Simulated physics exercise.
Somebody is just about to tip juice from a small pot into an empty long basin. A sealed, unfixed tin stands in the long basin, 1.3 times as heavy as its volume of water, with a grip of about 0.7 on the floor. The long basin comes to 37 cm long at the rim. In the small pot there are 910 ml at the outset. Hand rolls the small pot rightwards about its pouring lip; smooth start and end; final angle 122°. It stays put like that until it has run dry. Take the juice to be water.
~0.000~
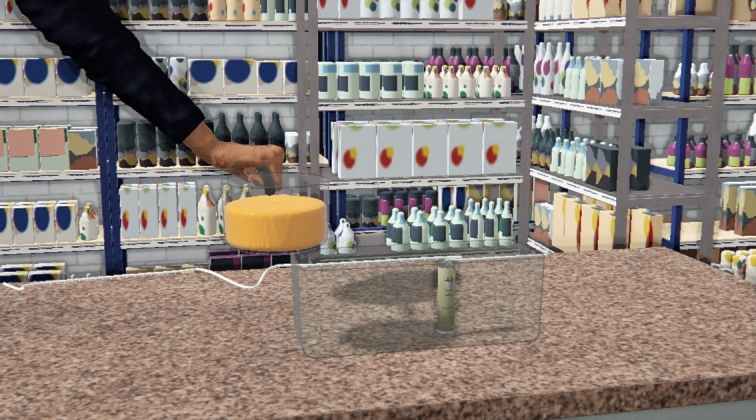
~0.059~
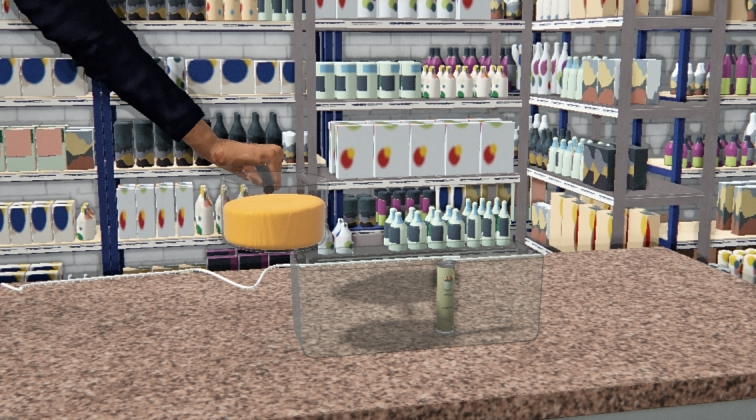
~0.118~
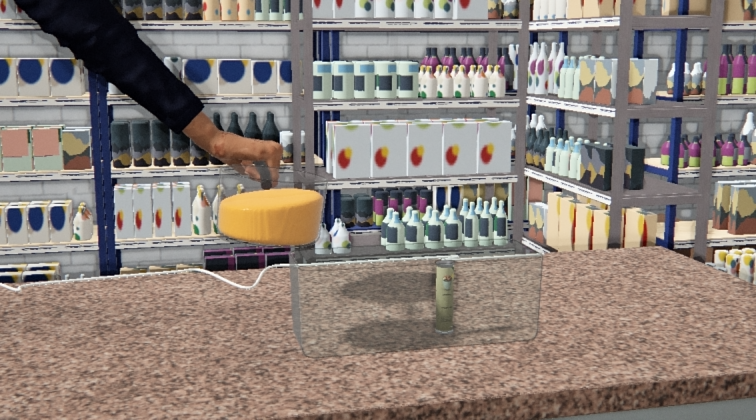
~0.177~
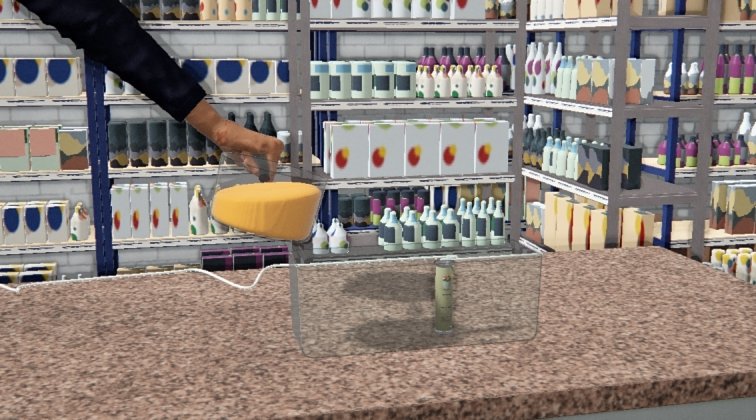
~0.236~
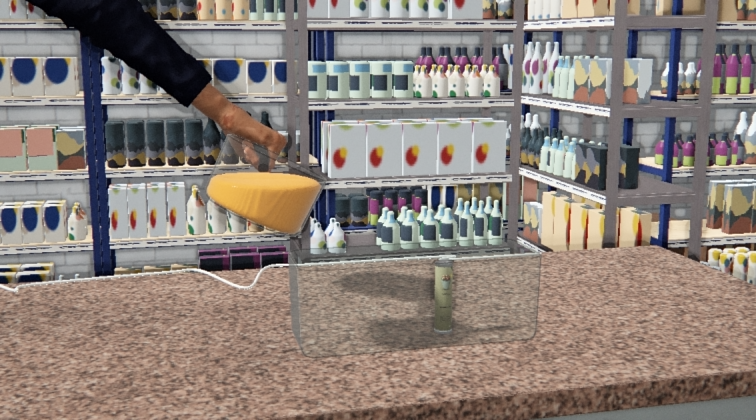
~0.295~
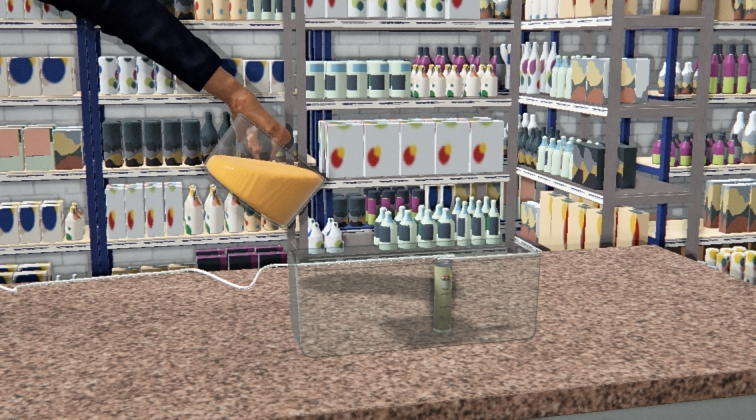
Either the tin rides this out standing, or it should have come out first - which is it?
It will be floored.
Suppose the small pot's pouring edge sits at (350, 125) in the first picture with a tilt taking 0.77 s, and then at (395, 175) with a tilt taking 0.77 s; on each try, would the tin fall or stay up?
Run one: It tumbles. Run two: It does not tip.
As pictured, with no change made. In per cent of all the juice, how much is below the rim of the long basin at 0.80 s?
Roughly 88 percent of it.
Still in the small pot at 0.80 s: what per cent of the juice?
I reckon near 1 per cent still sits there.
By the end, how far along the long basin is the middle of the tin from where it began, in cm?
All told, the tin's centre has moved close to 2.5 cm.
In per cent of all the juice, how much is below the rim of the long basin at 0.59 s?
At that time the basin holds about 7 per cent of the liquid.
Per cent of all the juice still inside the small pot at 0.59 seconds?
Portion remaining: Approx. 38 per cent.
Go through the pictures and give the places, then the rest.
In the first frame, it leans 0°; its right rim is at (328, 180); the juice meets the walls at (224, 206) and (325, 203); the long basin's rim runs from (296, 262) to (531, 249); the tin's top is at (447, 267).
In the second frame, it leans 2°; its right rim is at (327, 180); the juice meets the walls at (223, 206) and (324, 200).
In the third frame, it leans 7°; its right rim is at (326, 180); the juice meets the walls at (220, 203) and (322, 194).
In the fourth frame, it leans 15°; its right rim is at (325, 180); the juice meets the walls at (214, 195) and (320, 188).
In the fifth frame, it leans 26°; its right rim is at (324, 180); the juice meets the walls at (210, 179) and (320, 181).
In the sixth frame, it leans 39°; its right rim is at (324, 180); the juice meets the walls at (207, 159) and (322, 174).
After 0.59 s the tilt is 106° and 38 per cent is still to pour; the tin stands where it began.
After 0.80 s the tilt is 122° and 1 per cent is still to pour; the tin leans 11°.
After 1.03 s the tilt is 122° and 0 per cent is still to pour; the tin leans 21°.
After 1.27 s the tilt is 122° and 0 per cent is still to pour; the tin lies on its side.
In the end the tin lies on its side.
